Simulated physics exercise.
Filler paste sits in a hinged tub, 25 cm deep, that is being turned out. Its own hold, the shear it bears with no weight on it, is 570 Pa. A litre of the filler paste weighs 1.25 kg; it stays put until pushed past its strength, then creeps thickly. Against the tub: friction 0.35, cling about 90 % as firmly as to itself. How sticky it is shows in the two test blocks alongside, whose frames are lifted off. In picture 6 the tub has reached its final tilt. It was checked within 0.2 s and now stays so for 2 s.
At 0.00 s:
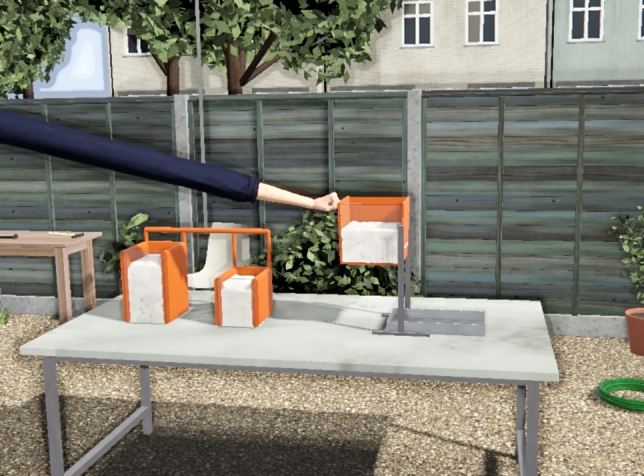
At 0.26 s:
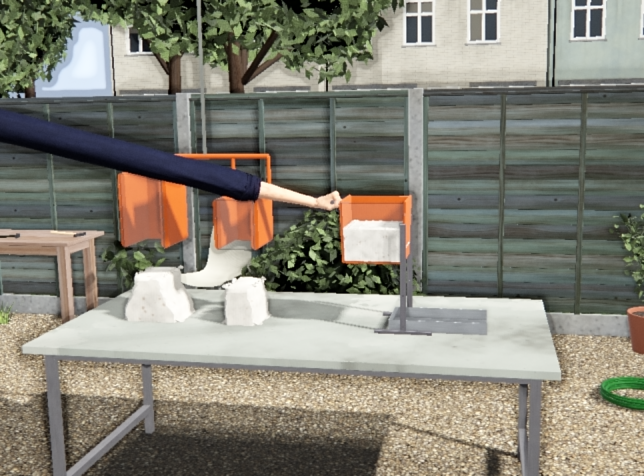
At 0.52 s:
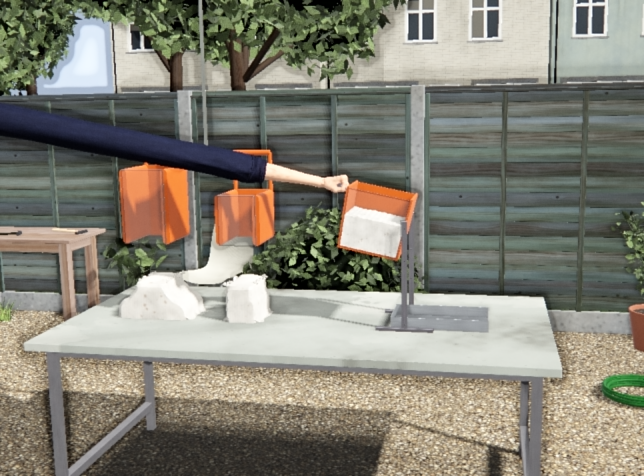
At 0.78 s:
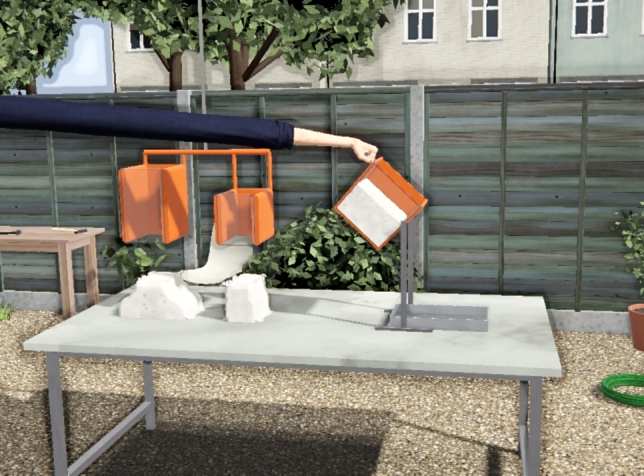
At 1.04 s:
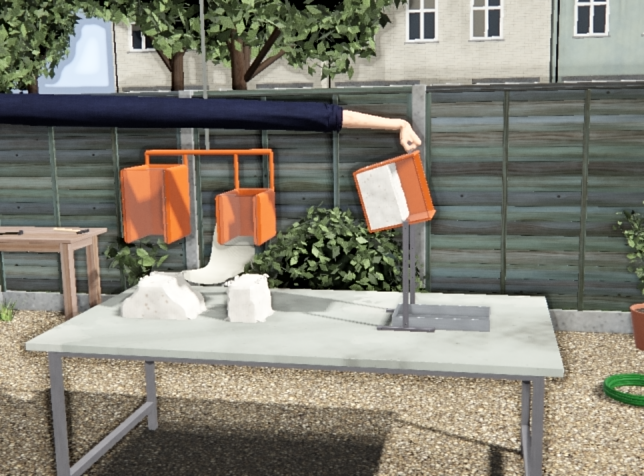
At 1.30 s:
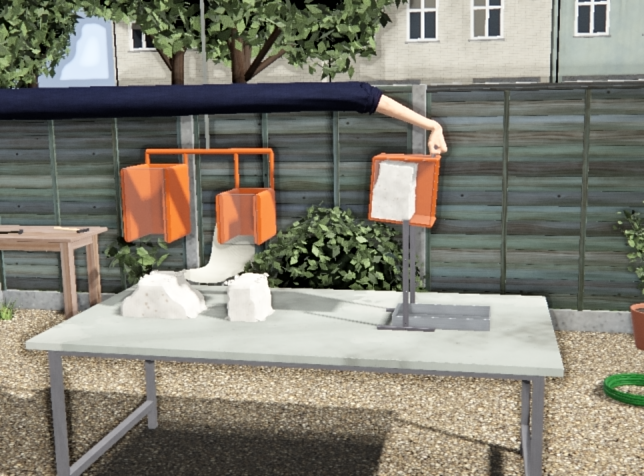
Two joined orange moulds rise off two white blocks on the table, and the left block slumps into a lower, wider heap while the right one sinks only slightly. Then an outstretched arm turns the orange tub on the stand clockwise onto its side, with the white paste still inside.
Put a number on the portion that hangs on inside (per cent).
The portion that hangs on inside is near 69 %.
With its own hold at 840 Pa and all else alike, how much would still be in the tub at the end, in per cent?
It would be near 100 %.
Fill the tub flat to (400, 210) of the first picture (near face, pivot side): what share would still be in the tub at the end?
In that case some 45 per cent.
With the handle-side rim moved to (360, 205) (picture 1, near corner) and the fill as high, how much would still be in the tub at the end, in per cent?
It would be near 100 %.
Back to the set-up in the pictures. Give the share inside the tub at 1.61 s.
About 90 %.
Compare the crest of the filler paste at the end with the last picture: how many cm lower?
Roughly 12 cm.
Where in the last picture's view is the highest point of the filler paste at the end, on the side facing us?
Around (388, 194).
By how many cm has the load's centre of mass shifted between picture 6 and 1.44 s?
Roughly 5 cm.
After 1.44 s, the tub is at 94 degrees and holds 100 %.
After 1.61 s, the tub is at 94 degrees and holds 89 %.
After 1.78 s, the tub is at 94 degrees and holds 74 %.
After 1.95 s, the tub is at 94 degrees and holds 69 %.
After 3.30 s, at the end, the tub is at 94 degrees and holds 69 %.
